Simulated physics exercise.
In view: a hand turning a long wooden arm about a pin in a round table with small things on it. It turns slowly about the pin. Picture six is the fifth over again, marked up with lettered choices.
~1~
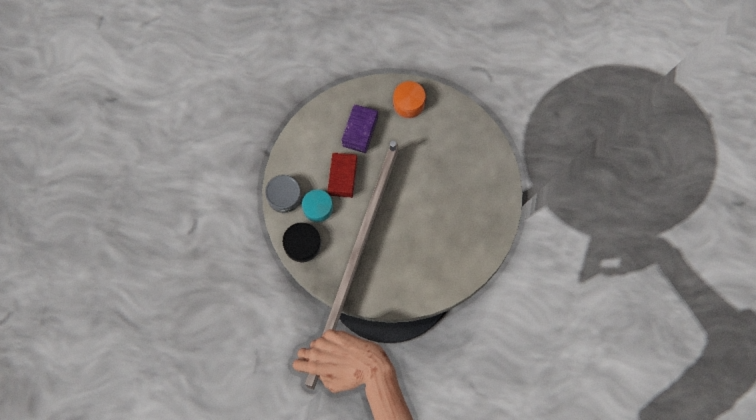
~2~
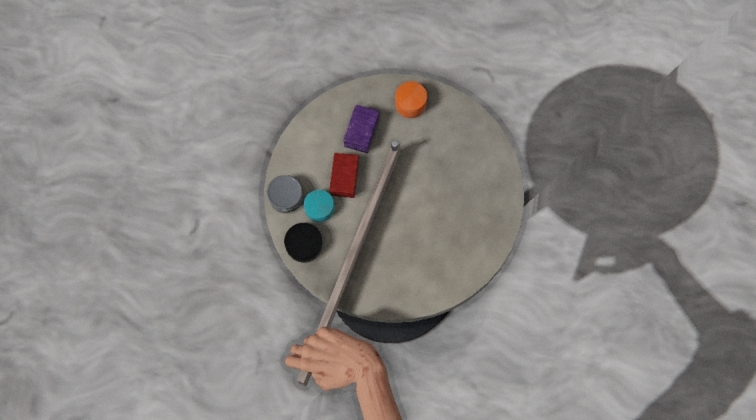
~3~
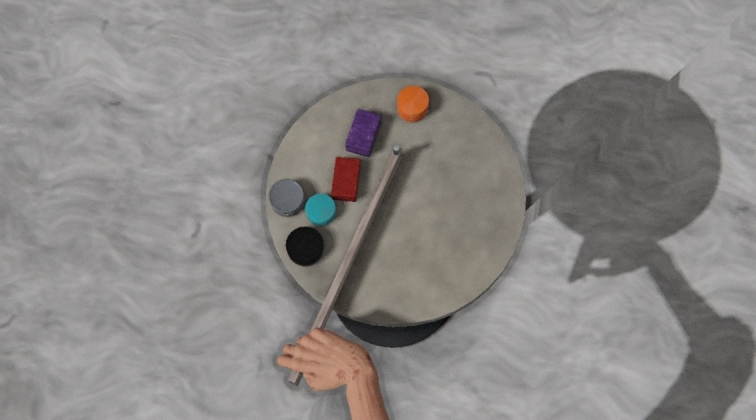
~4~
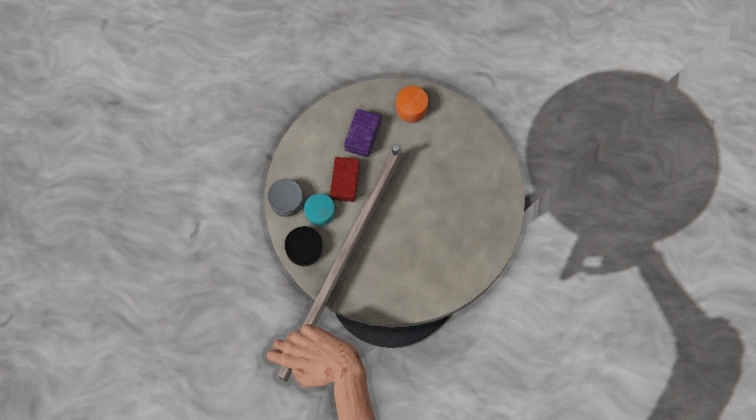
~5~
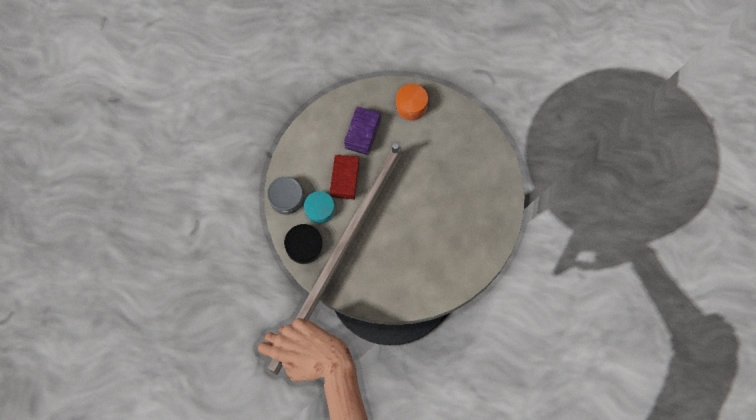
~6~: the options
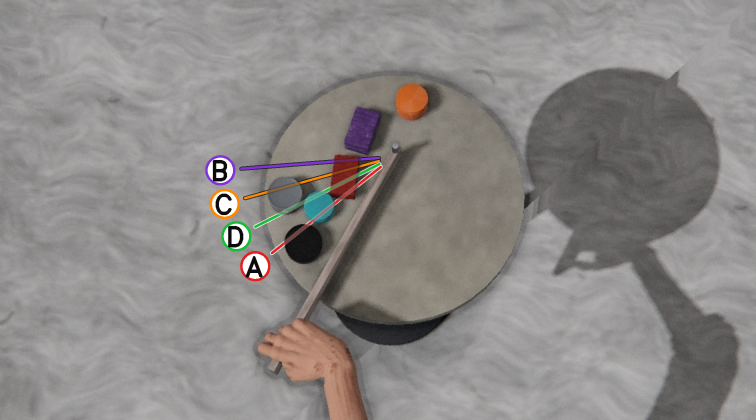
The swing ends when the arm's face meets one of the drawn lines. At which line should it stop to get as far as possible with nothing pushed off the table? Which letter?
A.
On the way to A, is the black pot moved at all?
By then, yes.
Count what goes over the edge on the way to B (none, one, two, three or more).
Two.
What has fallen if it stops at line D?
The black pot.
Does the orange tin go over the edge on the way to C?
By then, no.
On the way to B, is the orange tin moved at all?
By then, no.
On the marked copy, A at (327, 210); B at (310, 163); C at (312, 179); D at (318, 195).
Following A. Soon after the start, arm (344, 215); black pot (300, 242); grey tub (286, 196).
Later, arm (334, 207); black pot (286, 230); turquoise tin (317, 206).
In the end, arm (329, 202); black pot (278, 223); grey tub (283, 188); nothing has fallen.
As for the rest, B drops the black pot and grey tub; C drops the black pot and grey tub; D drops the black pot.
